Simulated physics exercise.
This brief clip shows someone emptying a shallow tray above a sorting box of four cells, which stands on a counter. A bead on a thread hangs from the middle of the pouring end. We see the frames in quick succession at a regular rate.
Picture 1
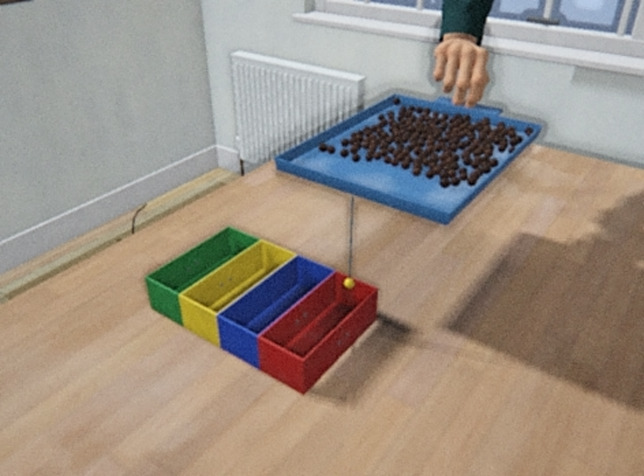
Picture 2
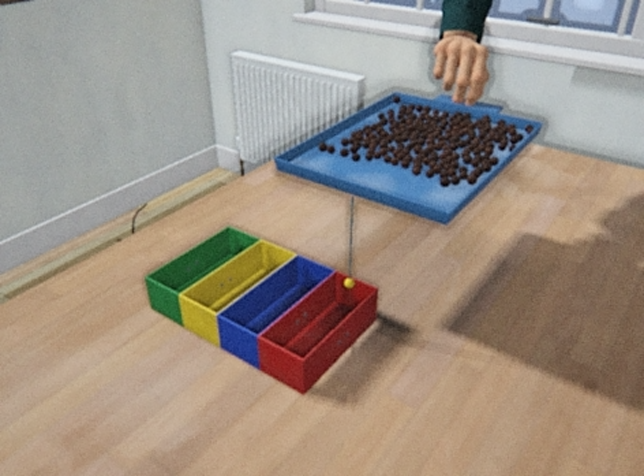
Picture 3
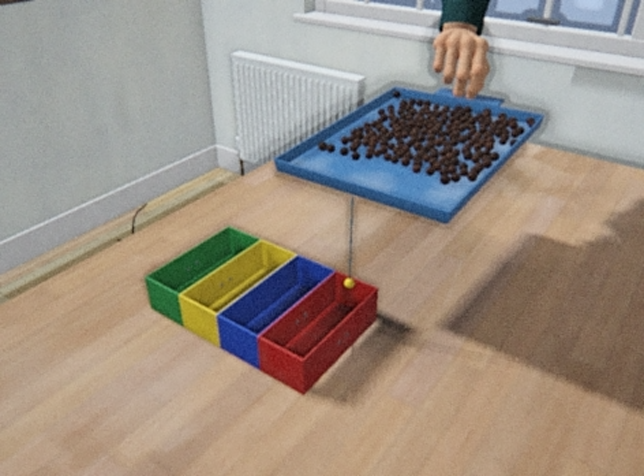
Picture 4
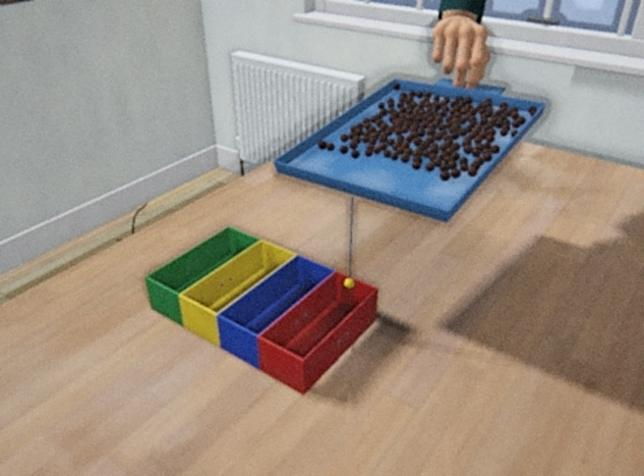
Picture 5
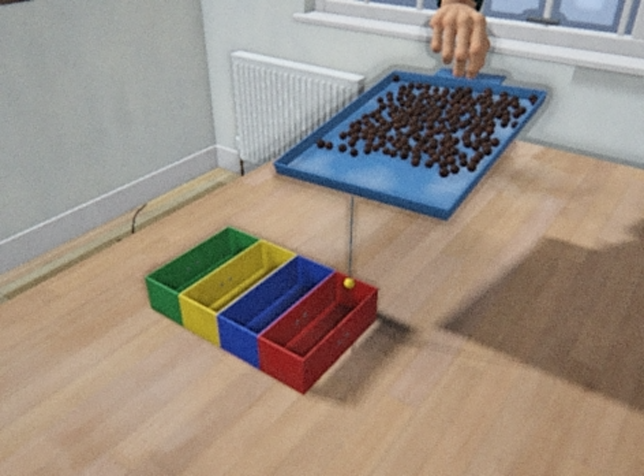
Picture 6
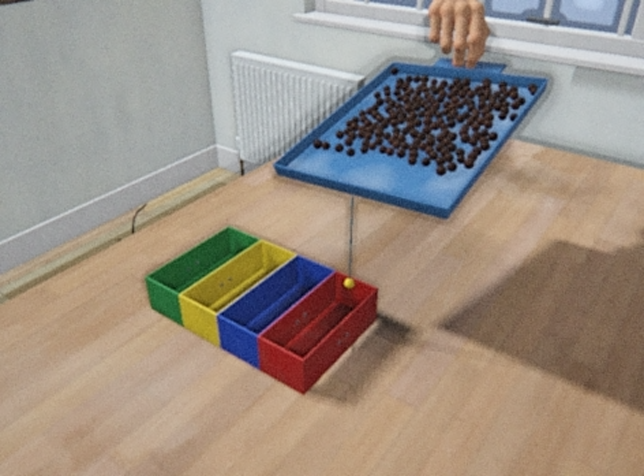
On a wooden surface in a bright room, a hand held a blue tray of dark brown balls above a green, yellow, blue and red box, then slowly raised its far end, slightly steepening the tilt.
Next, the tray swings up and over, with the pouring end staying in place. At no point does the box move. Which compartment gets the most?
The blue compartment.
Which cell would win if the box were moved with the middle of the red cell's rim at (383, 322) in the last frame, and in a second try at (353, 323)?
So the first one goes to that yellow cell and the second to the yellow cell.
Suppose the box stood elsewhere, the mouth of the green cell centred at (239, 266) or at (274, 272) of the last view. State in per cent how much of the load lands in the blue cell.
Near 20 % and 10 %.
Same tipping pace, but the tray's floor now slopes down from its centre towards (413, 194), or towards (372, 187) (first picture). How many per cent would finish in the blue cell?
The share is 0 per cent in the first and 10 per cent in the second.
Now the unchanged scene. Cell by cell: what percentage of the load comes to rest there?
Green cell: 0 per cent; yellow cell: 20 per cent; blue cell: 50 per cent; red cell: 20 per cent.
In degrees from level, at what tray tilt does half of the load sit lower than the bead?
Angle: Approx. 95 degrees.
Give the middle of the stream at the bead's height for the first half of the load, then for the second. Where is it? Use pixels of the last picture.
I'd say around (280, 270) at first, then around (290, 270).
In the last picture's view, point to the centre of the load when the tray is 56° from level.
The middle of the pieces sits at roughly (324, 156).
Soon, tray tipped steeply; most on the tray; a small part in the blue cell; a stray few in the yellow cell; a stray few in the red cell; a small part falling or outside the box.
A while on, tray tipped right over; about a third on the tray; about a quarter in the blue cell; a small part in the yellow cell; a small part in the red cell; about a quarter falling or outside the box.
Towards the end, tray tipped past a quarter turn; about half in the blue cell; about a quarter in the yellow cell; about a quarter in the red cell; a stray few in the green cell; a small part falling or outside the box.
Finally, tray tipped past a quarter turn; about half in the blue cell; about a quarter in the yellow cell; about a quarter in the red cell; a stray few in the green cell; a small part outside the box.
